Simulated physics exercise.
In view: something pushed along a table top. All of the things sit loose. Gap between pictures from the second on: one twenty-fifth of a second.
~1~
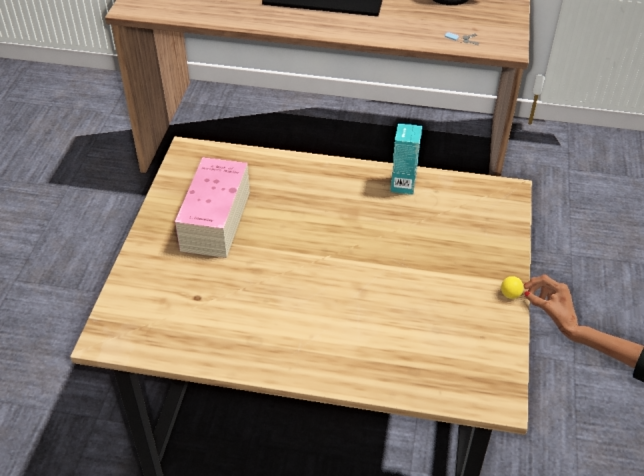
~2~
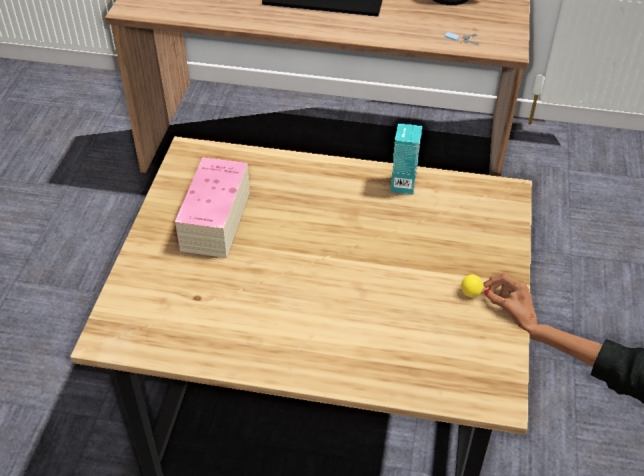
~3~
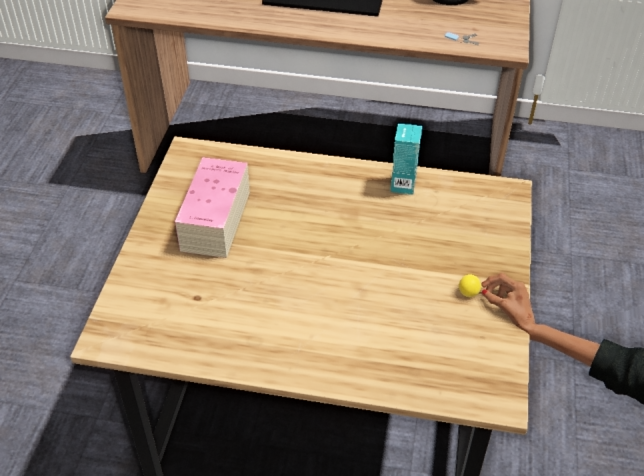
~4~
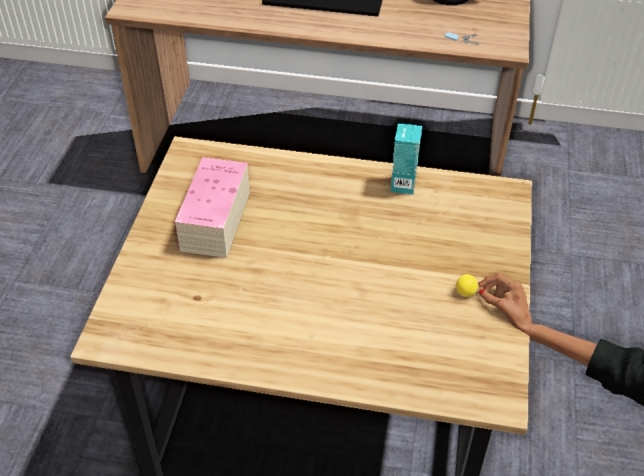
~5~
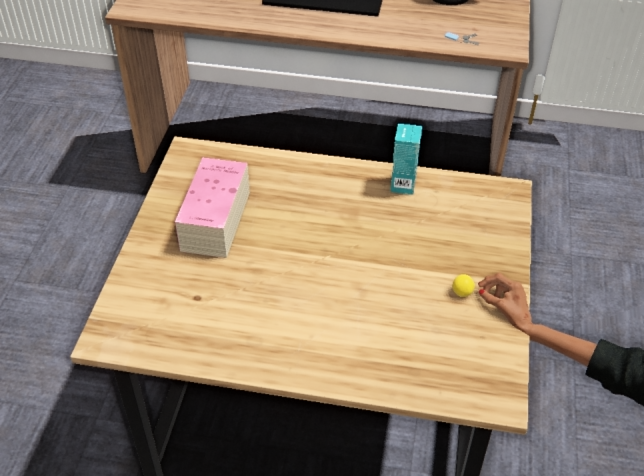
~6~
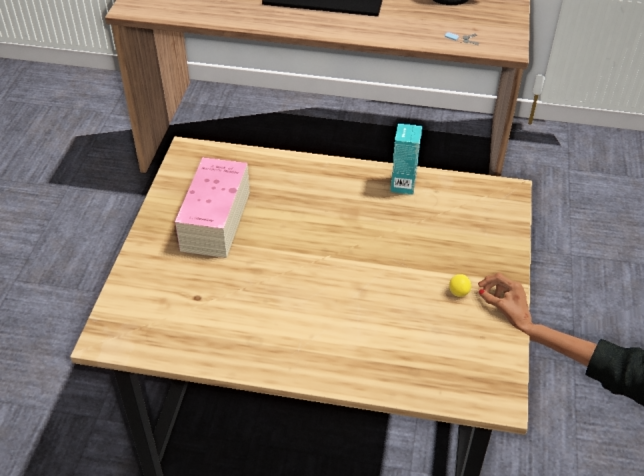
A small yellow lemon was pushed left by a hand across the wooden table, then rolled slightly farther away from the fingertips, while the pink book and teal box stayed still.
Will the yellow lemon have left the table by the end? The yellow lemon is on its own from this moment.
No, it is still on the table.
Then, 0.20 s after the last picture, yellow lemon rolled about its own width near (446, 285).
Then, 0.50 s after the last picture, yellow lemon rolled about its own width near (432, 285).
At rest, moved from the start, yellow lemon. Seen from the same camera at the end, yellow lemon near (425, 284).
